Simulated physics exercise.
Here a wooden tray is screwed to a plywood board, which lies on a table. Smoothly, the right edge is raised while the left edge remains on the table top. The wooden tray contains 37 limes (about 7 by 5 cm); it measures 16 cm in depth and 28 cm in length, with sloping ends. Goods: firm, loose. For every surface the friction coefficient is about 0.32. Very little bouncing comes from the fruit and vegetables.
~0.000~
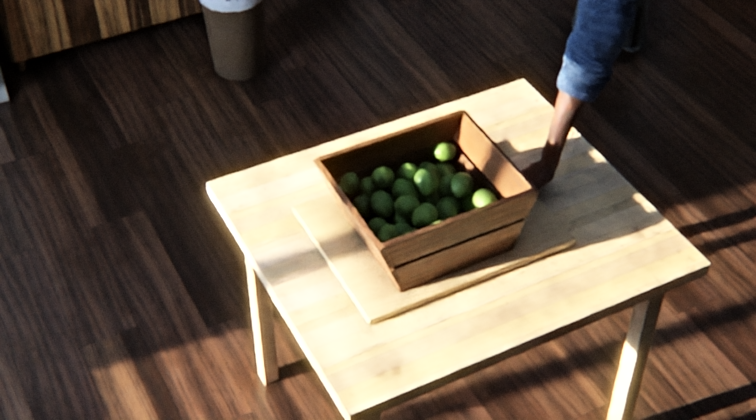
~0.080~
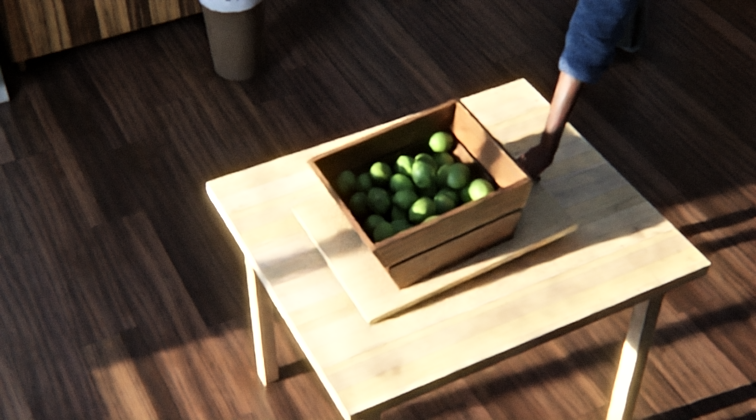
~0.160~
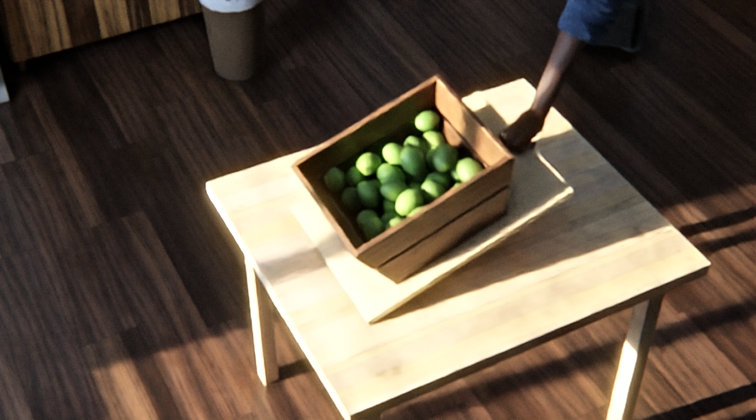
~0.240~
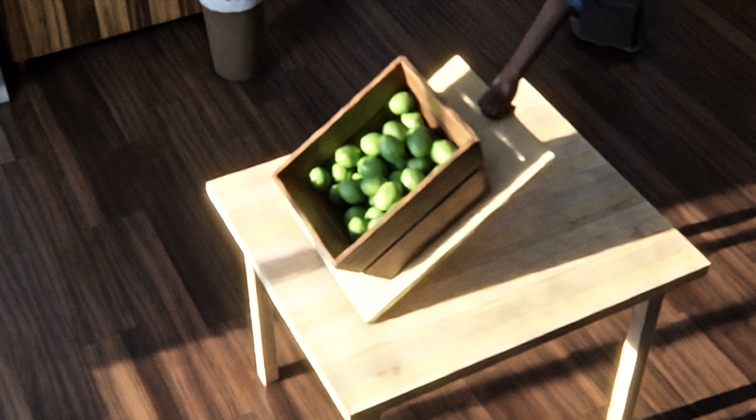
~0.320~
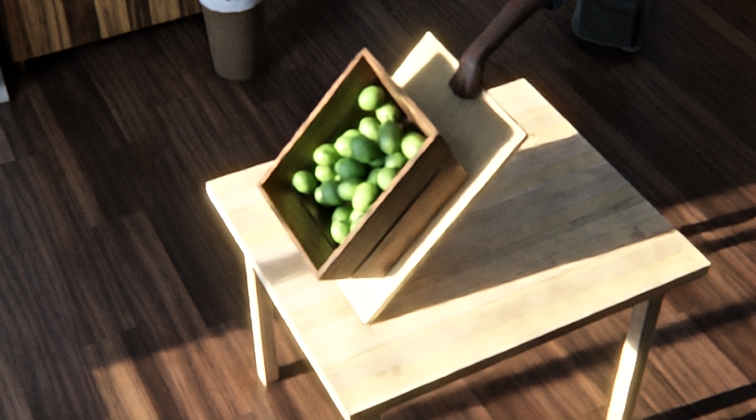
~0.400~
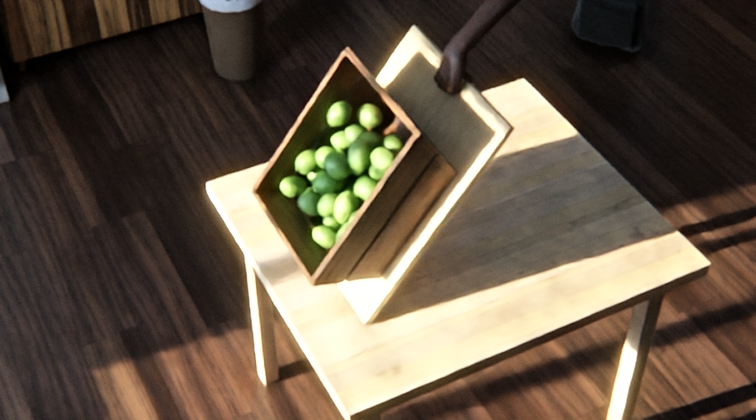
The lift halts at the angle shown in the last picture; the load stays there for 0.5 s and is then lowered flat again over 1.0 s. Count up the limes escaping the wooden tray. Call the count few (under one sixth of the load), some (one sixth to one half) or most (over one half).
The count is few.
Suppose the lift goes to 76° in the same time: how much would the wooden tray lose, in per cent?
Then it's 90 per cent for the wooden tray.
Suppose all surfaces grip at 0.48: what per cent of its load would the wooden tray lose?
In that case the wooden tray sheds 10 per cent of its load.
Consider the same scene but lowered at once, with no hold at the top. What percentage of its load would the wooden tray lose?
In that case the wooden tray sheds 10 percent of its load.
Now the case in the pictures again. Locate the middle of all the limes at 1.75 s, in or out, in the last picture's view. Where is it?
Near (391, 224).
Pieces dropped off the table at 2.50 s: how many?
At that time, the count is near 3.
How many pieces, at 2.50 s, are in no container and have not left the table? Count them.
Around 0 of them.
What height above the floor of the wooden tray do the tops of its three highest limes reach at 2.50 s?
15 centimetres high, more or less.
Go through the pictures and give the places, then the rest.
In the first picture (we follow the rim corner now nearest the camera), wooden tray at (382, 245); tilt 0°; nothing out yet.
Wooden tray at (375, 247); tilt 5°, in the second picture.
Wooden tray at (357, 252); tilt 18°, in the third picture.
Wooden tray at (336, 263); tilt 34°, in the fourth picture.
Wooden tray at (319, 274); tilt 47°, in the fifth picture.
Wooden tray at (313, 280); tilt 52°; nothing out yet, in the sixth picture.
After 0.74 s, tilt 52°; 1 of 37 out of the wooden tray.
After 1.16 s, tilt 43°; 3 of 37 out of the wooden tray.
After 1.75 s, tilt 3°; 3 of 37 out of the wooden tray.
Final count (at 2.50 s), 3 of 37 out of the wooden tray. Asked share, 3 of 37, 8 per cent.
